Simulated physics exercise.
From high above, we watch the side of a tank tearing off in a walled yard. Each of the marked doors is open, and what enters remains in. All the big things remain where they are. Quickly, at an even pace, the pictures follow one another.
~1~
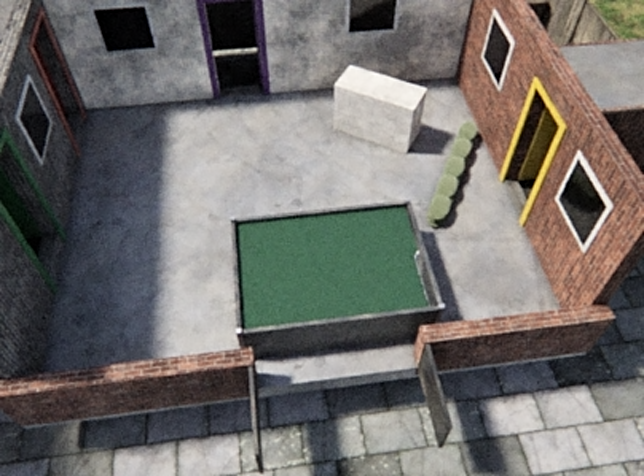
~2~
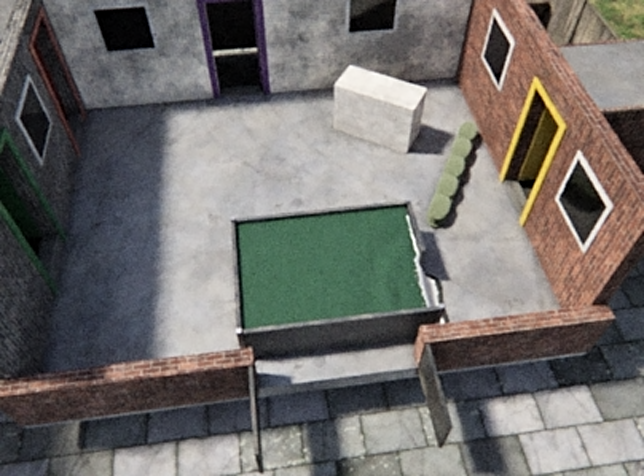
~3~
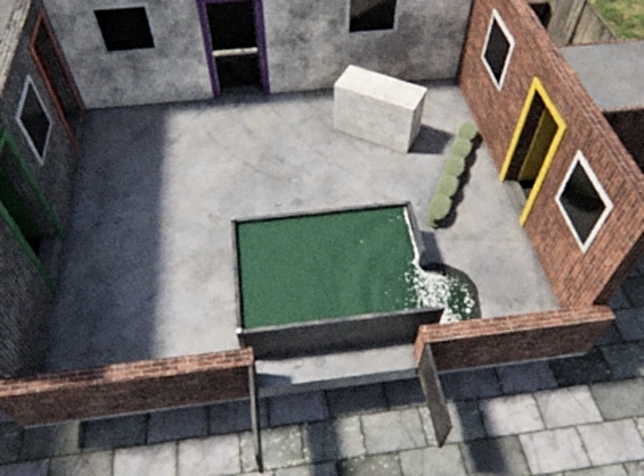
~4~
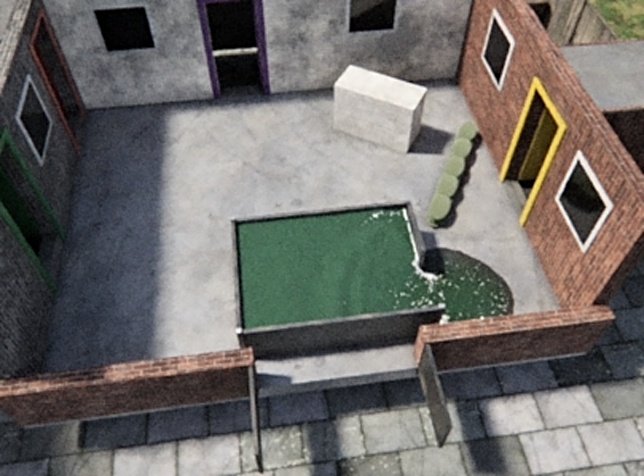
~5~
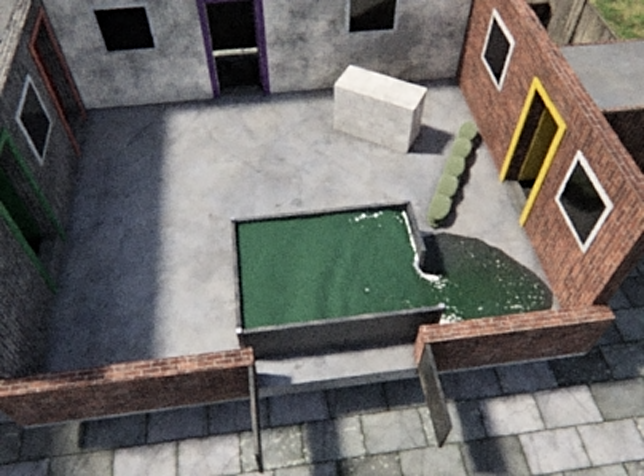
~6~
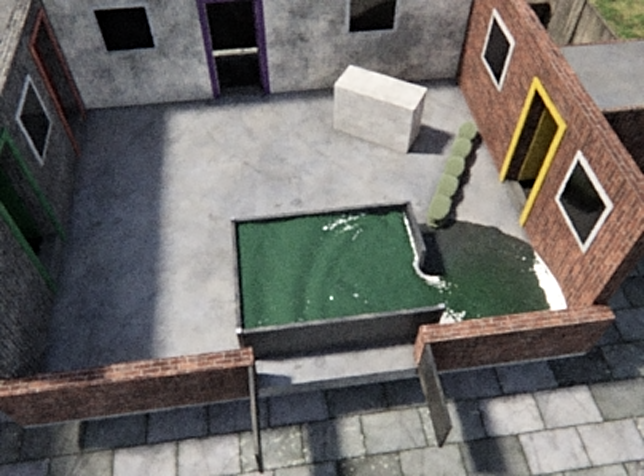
A large tank of green water sat still in a walled yard until its right side tore open, and foamy water poured out, spreading across the paving to the brick wall on the right.
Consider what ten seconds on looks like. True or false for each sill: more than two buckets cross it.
Purple door - false; red door - false; green door - false; yellow door - true.
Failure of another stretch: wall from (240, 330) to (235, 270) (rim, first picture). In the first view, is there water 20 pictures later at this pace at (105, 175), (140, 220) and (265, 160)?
The first spot is soaked, the second soaked and the third spared.
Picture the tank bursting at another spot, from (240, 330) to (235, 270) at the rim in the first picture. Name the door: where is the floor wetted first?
It would be the green-painted one.
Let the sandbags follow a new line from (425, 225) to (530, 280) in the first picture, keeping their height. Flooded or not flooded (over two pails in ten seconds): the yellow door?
Looking at the yellow door, I'd say it doesn't reach the limit.
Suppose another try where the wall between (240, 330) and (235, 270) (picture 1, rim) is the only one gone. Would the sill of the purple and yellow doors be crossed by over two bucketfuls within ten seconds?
In that setup the purple door runs over the limit, but the yellow door keeps within bounds.
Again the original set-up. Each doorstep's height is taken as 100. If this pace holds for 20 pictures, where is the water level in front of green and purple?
Approx. 0 % then 0 %.
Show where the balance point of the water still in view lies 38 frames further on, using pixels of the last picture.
Estimate: (405, 248).
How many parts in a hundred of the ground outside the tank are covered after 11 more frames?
My estimate is close to 15 per cent.
A moment on, water covers 10 % of the floor; the purple door not reached, the red door not reached, the green door not reached, the yellow door wet at the sill, nothing in.
Next, water covers 15 % of the floor; the purple door not reached, the red door not reached, the green door not reached, the yellow door under two buckets in.
Then, water covers 25 % of the floor; the purple door not reached, the red door not reached, the green door not reached, the yellow door over two buckets in.
Later, water covers 45 % of the floor; the purple door wet at the sill, nothing in, the red door not reached, the green door not reached, the yellow door far over two buckets in.
In the end, water covers 60 % of the floor; the purple door wet at the sill, nothing in, the red door wet at the sill, nothing in, the green door not reached, the yellow door far over two buckets in.
